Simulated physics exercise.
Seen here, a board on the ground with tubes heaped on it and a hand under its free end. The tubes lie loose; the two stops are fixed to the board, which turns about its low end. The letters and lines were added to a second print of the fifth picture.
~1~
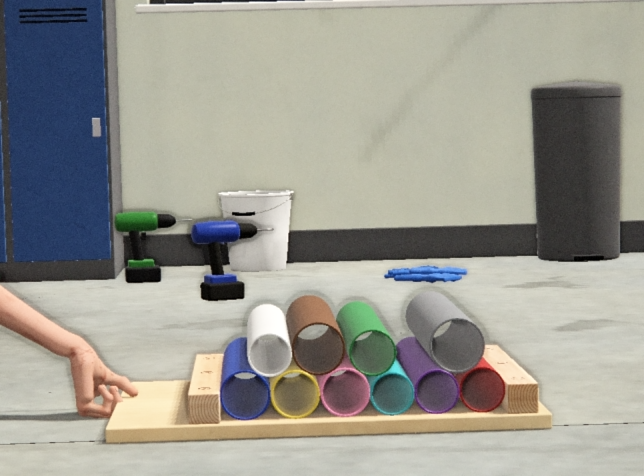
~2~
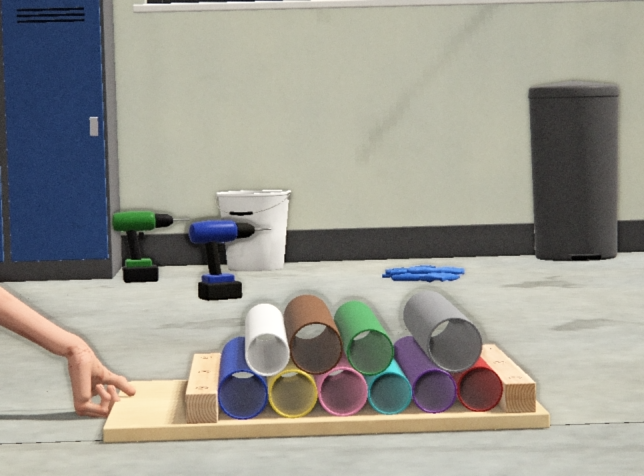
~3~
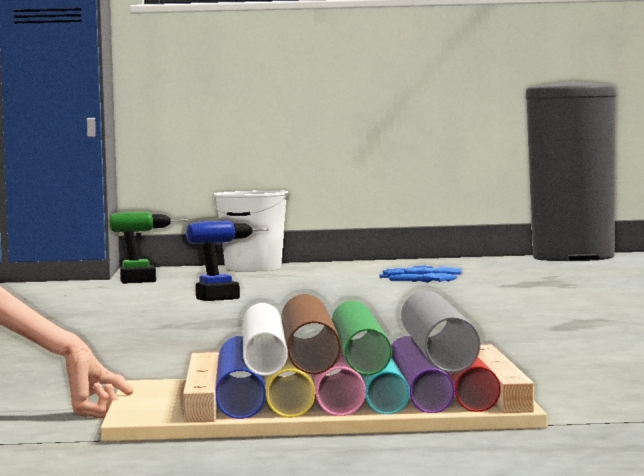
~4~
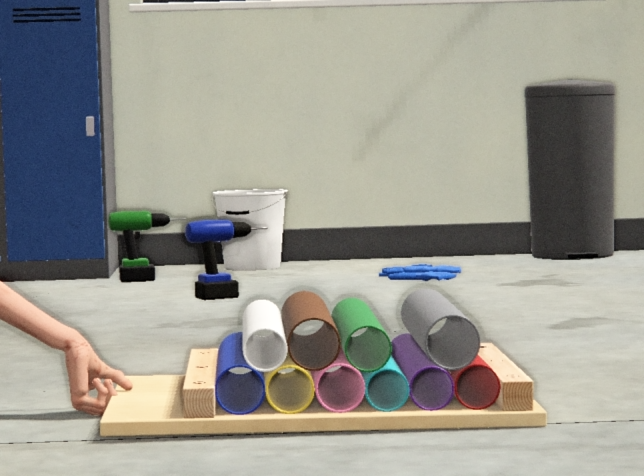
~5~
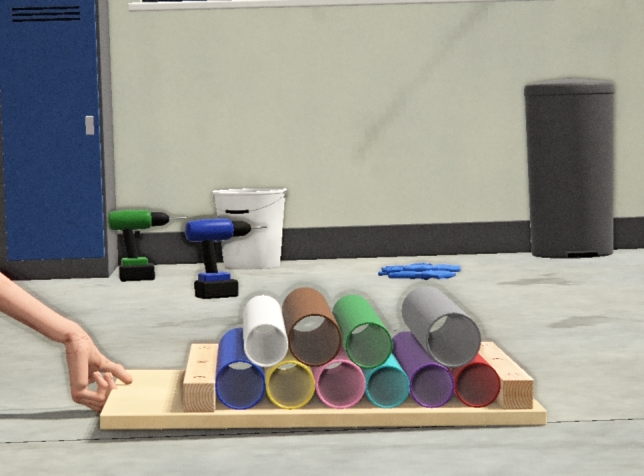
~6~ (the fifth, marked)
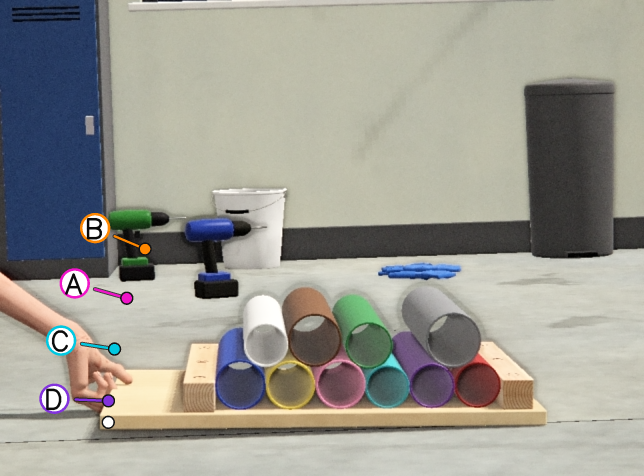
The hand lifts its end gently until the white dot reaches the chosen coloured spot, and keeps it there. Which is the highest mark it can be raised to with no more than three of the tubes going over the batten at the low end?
Lift it to B and no more.
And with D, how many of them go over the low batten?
It comes to none.
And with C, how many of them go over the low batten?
With C, none.
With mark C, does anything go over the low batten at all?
At C: No.
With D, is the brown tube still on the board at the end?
The brown tube: Yes.
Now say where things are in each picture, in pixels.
Brown tube (318, 348); green tube (373, 353); white tube (269, 355), in the first frame.
White tube (268, 354); board (321, 389), in the second frame.
Board (318, 389); blue tube (240, 394); purple tube (432, 391), in the third frame.
Board (318, 385); blue tube (240, 390); yellow tube (290, 390), in the fourth frame.
Board (318, 382); blue tube (240, 385); yellow tube (290, 385), in the fifth frame.
On the copy, A at (127, 298); B at (145, 249); C at (115, 349); D at (109, 401); the white dot at (108, 422).
On B. First, board at 16°.
Then, board at 25°.
Finally, board at 25°, two over the low batten (grey, green).
By contrast, A none over the low batten; C none over the low batten; D none over the low batten.
